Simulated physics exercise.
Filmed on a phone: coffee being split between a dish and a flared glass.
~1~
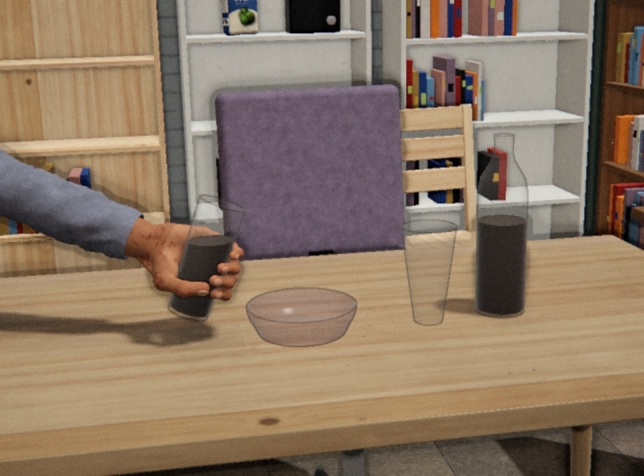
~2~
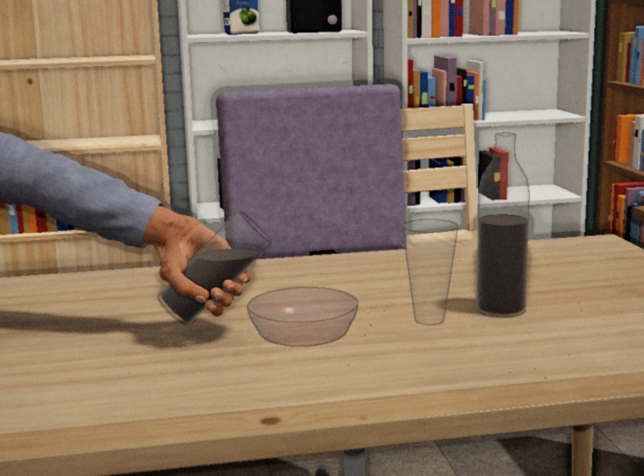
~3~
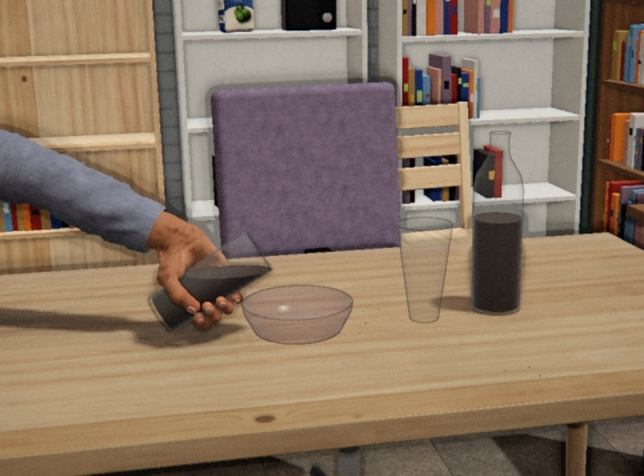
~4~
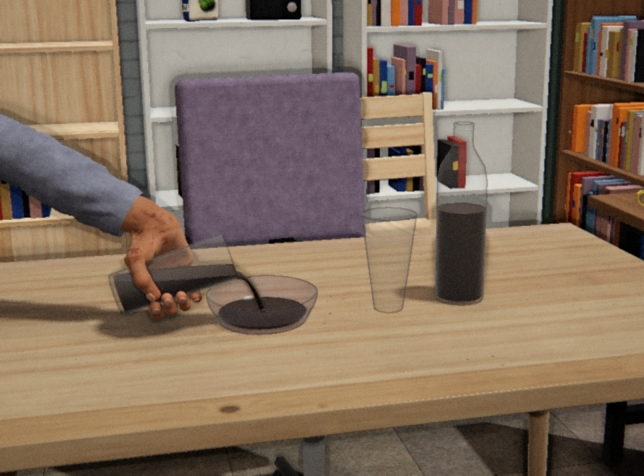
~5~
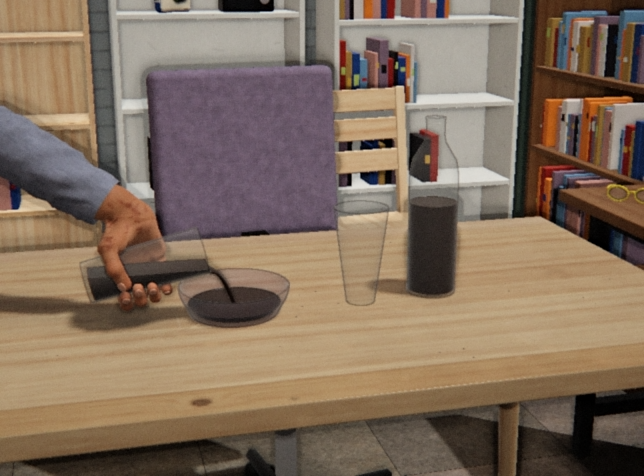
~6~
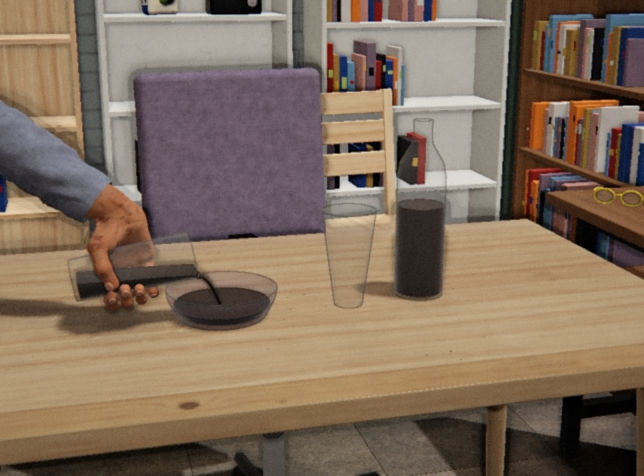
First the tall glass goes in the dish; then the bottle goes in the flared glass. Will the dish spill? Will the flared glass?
The dish: No, it does not. The flared glass: Yes, it spills.
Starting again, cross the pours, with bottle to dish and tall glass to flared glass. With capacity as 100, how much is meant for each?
The first would be asked to take around 90 per cent of its volume, the second around 70 per cent.
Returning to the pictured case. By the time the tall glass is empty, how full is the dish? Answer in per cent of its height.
Looks like roughly 55 percent to me.
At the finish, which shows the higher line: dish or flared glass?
In the right one.
Next, the dish is about half full.
Finally, the dish is about half full; the flared glass is full to the brim with a puddle round it.
